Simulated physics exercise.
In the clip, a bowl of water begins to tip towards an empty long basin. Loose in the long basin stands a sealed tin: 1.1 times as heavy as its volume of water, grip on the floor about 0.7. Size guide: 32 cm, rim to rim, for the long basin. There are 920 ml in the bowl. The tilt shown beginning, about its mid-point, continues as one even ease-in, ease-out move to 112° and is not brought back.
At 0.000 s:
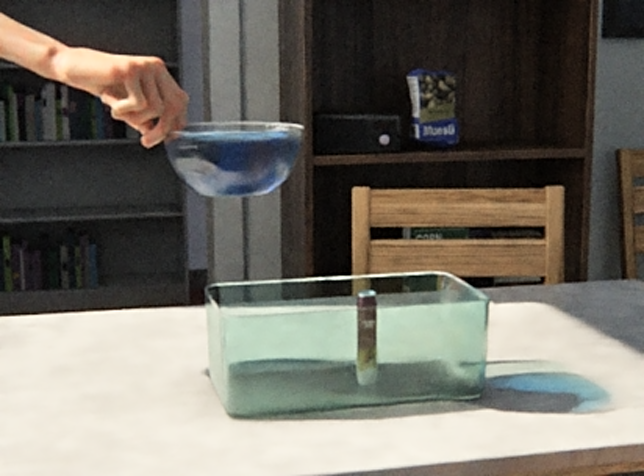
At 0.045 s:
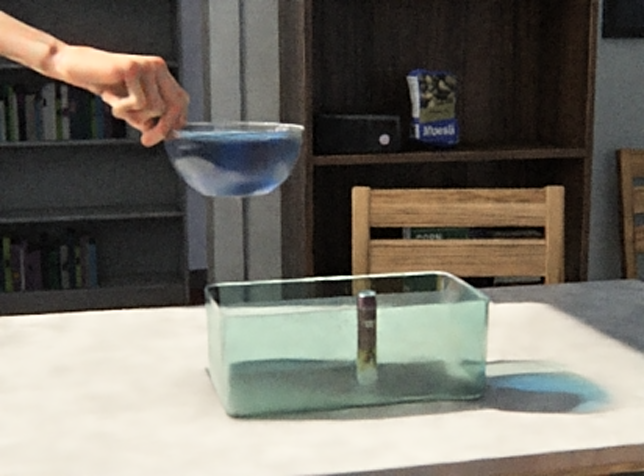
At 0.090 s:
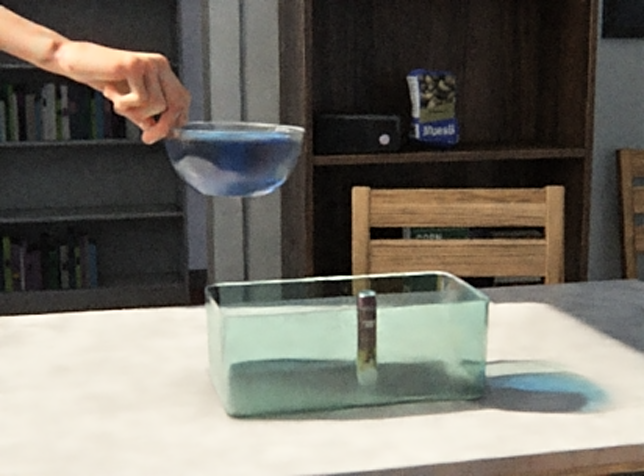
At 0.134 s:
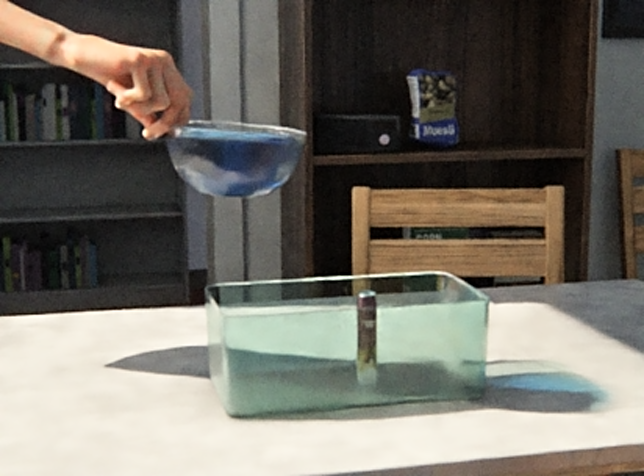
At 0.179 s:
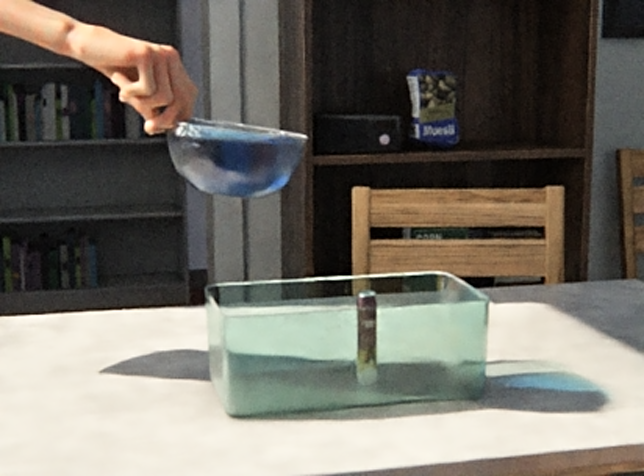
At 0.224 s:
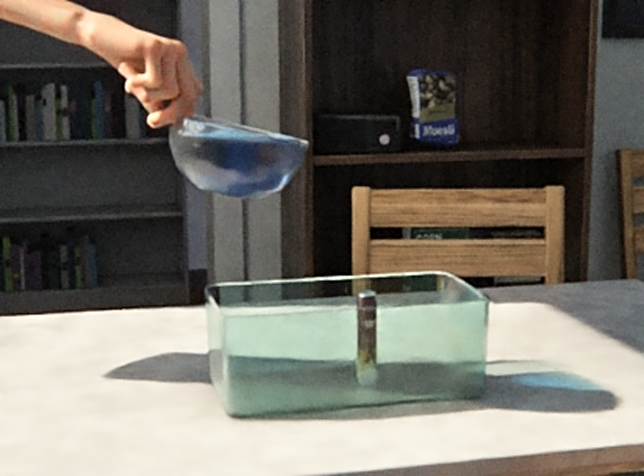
A glass bowl of blue-tinted water, held by a hand above a long clear basin with a small upright tin in it, stayed almost level at first, then tilted slightly down to the right.
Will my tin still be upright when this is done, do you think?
I expect it will tip over.
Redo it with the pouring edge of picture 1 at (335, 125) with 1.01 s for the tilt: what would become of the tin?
Result: Tin upright.
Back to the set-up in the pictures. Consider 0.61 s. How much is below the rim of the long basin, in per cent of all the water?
I'd put it near 20 percent.
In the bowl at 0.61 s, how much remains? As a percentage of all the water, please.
Roughly 34 per cent.
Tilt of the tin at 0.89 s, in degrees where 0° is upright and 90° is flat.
It leans about 10° from upright.
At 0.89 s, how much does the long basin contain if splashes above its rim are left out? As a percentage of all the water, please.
Around 94 in a hundred.
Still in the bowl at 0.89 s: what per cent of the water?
Share remaining: Approx. 0 %.
Then, 0.61 s in, the tilt is 74° and 35 per cent is still to pour; the tin stands where it began.
Then, 0.89 s in, the tilt is 108° and 0 per cent is still to pour; the tin leans 12°.
Then, 1.19 s in, the tilt is 112° and 0 per cent is still to pour; the tin lies on its side.
Then, 1.51 s in, the tilt is 112° and 0 per cent is still to pour; the tin lies on its side.
Finally, the tin lies on its side.
